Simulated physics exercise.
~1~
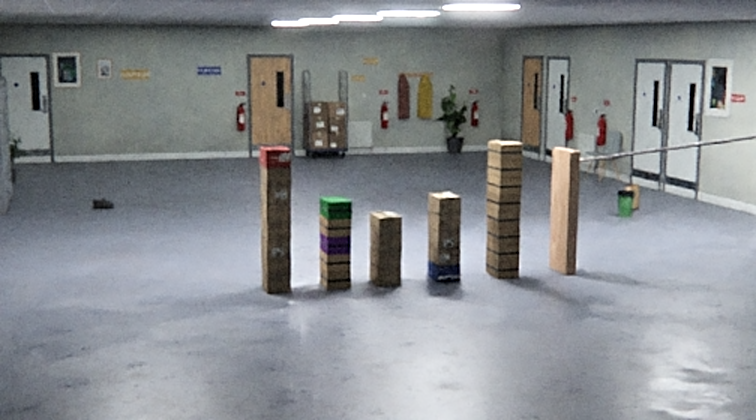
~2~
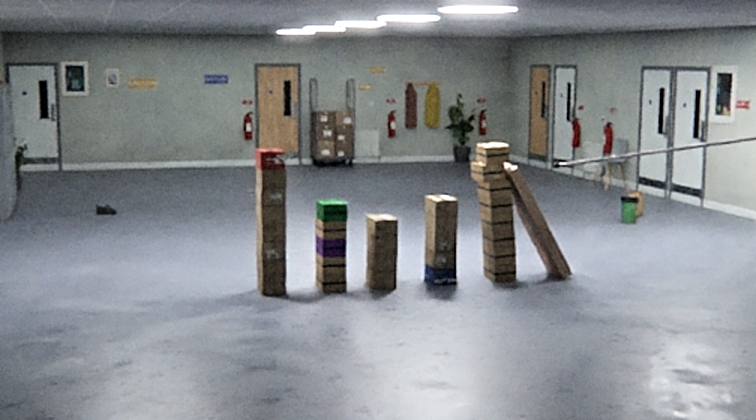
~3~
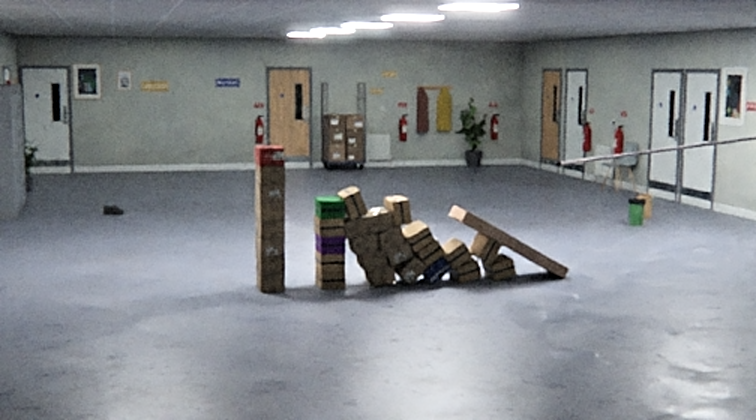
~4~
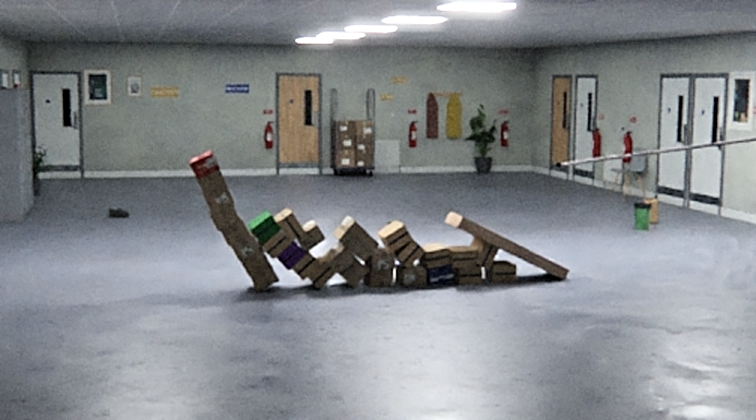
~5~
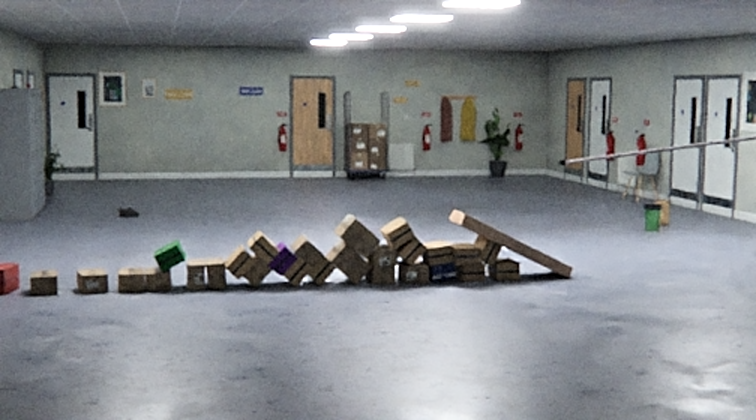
Six upright columns, five of stacked brown parcels and a plain board at the right end, stand in a row across the grey floor of a large hall, seen from the front with doors and fire extinguishers behind. A red parcel tops the leftmost column, a green one tops the next above a purple one, and a blue one sits low in another. The board tips left against the tallest stack, which topples into its neighbours. The collapse runs leftward, carrying down the green parcel and finally the red-topped column. Parcels lie strewn in a long line, with the board slanting at the right.
